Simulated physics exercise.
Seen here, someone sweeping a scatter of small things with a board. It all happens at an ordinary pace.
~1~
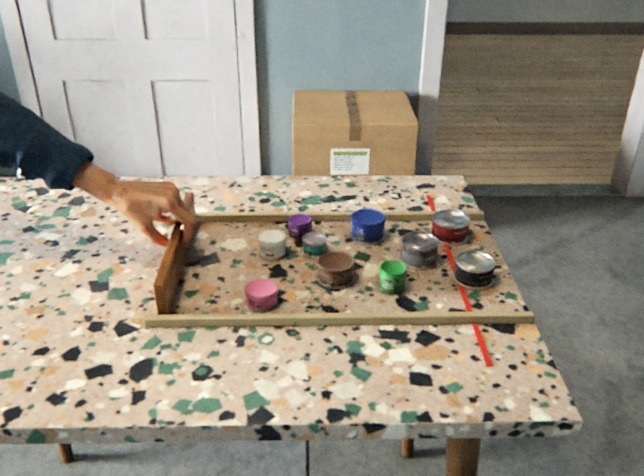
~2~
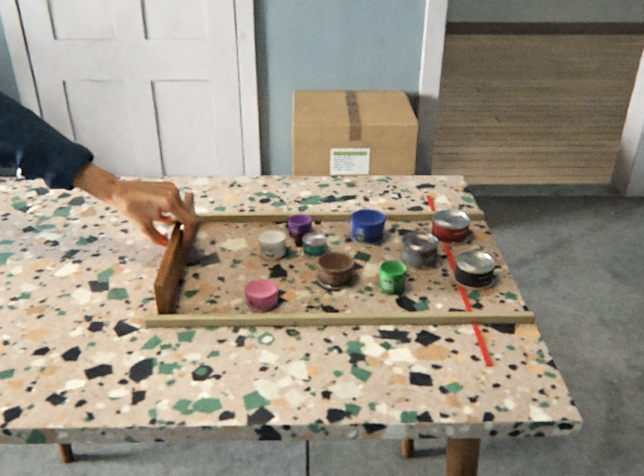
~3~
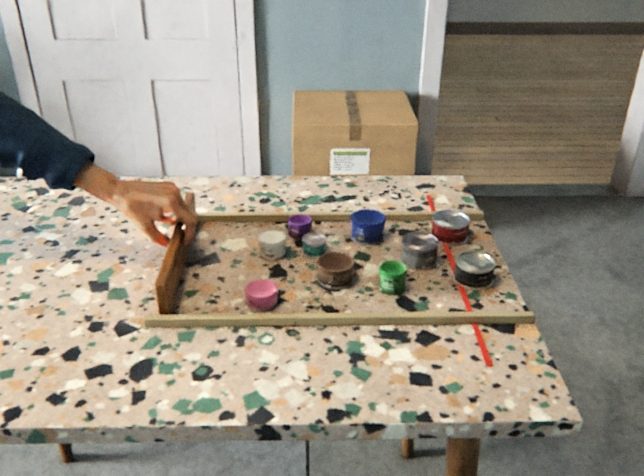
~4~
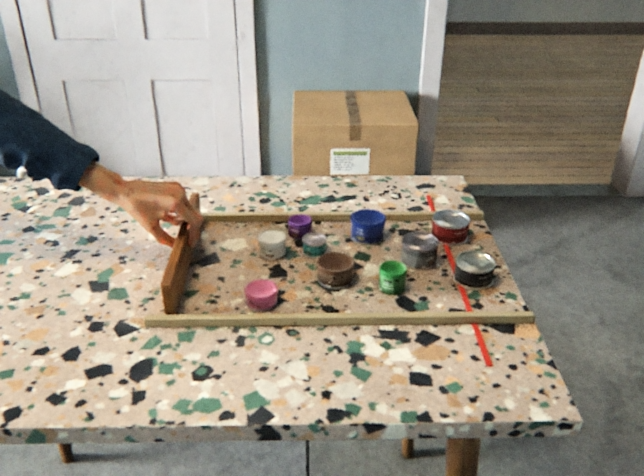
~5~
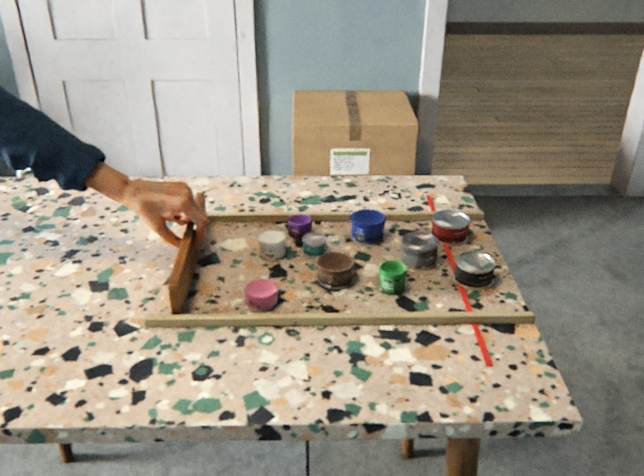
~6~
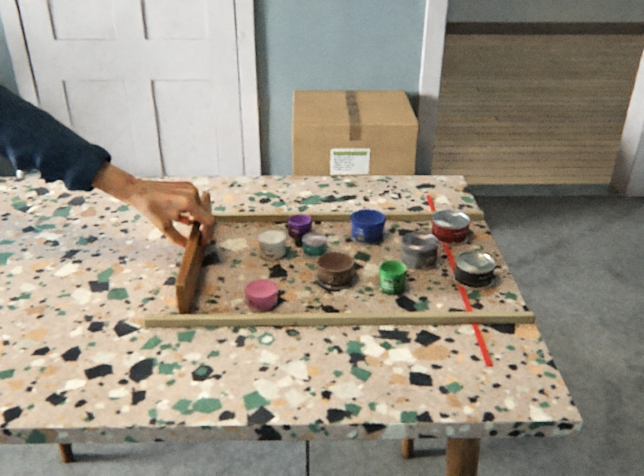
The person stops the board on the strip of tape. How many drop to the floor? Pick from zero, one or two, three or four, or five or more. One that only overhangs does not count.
As it turns out, the number that fall off is one or two.
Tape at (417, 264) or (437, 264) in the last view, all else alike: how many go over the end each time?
The counts: 0 and 1.
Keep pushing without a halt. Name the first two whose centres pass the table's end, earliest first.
Earliest first: The red tin, then the black tin.
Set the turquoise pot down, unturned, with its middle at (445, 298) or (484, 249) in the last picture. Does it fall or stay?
In that order, it holds on; goes over.
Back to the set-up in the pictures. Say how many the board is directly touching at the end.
That makes 4.
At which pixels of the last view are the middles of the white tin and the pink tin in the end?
The white tin stops around (463, 245); the pink tin around (486, 302).
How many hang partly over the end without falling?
That would be 3.
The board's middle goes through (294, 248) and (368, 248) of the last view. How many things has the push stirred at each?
The counts are 4 and 8.
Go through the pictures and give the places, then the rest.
Black tin (474, 270); red tin (450, 227); grey tin (419, 251); board (178, 249); tape (453, 264), in the first frame.
Red tin (450, 228); green tub (393, 278), in the second frame.
Grey tin (419, 251); brown pot (336, 271), in the third frame.
Black tin (474, 270); turquoise pot (314, 246), in the fourth frame.
Red tin (450, 228); board (190, 249), in the fifth frame.
Black tin (474, 270); red tin (450, 228); grey tin (419, 251); board (196, 249); tape (453, 264), in the sixth frame.
Early on, none off yet; black tin at rest near (474, 270); red tin at rest near (450, 228); grey tin at rest near (419, 251).
Finally, the number that fall off is one or two; lost, red tin.
